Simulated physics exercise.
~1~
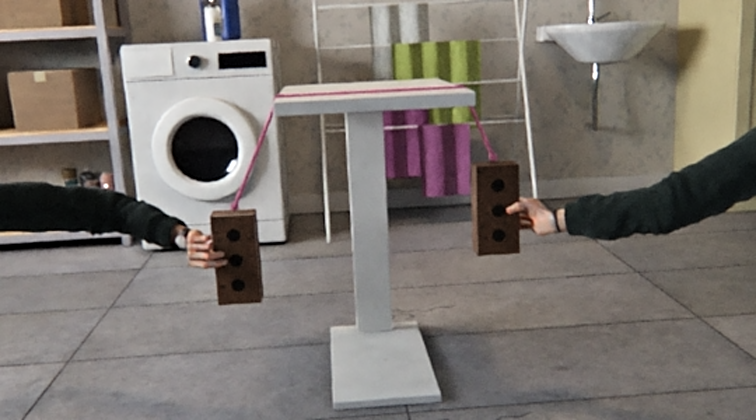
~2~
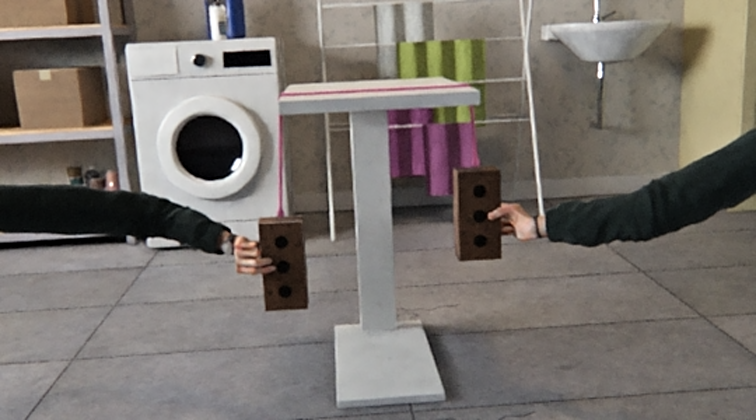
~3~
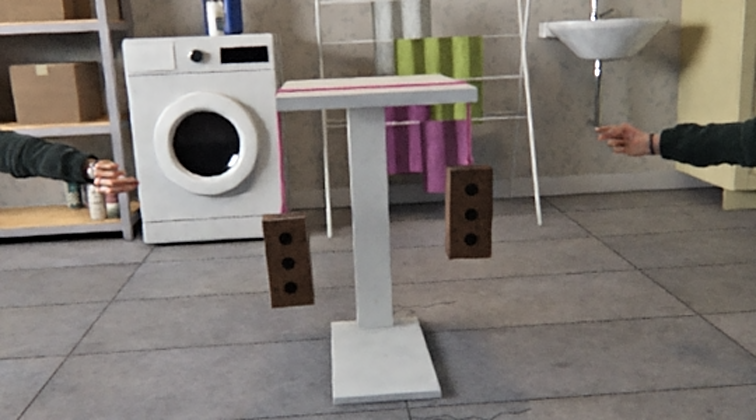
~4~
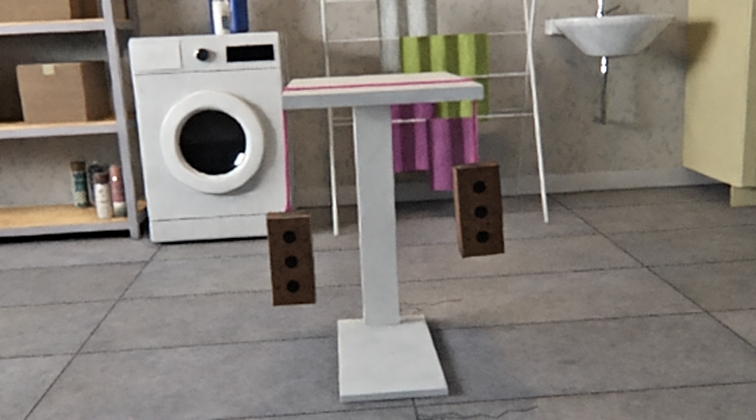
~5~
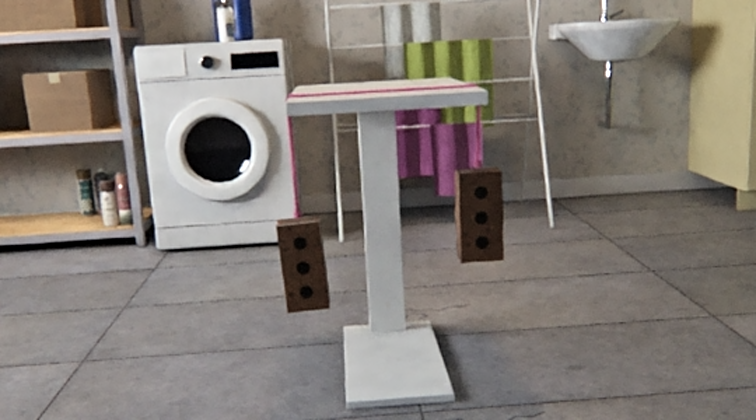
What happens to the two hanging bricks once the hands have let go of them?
Neither brick sinks. The cord keeps its balance over the table, with the left brick still hanging a little lower than the right one.
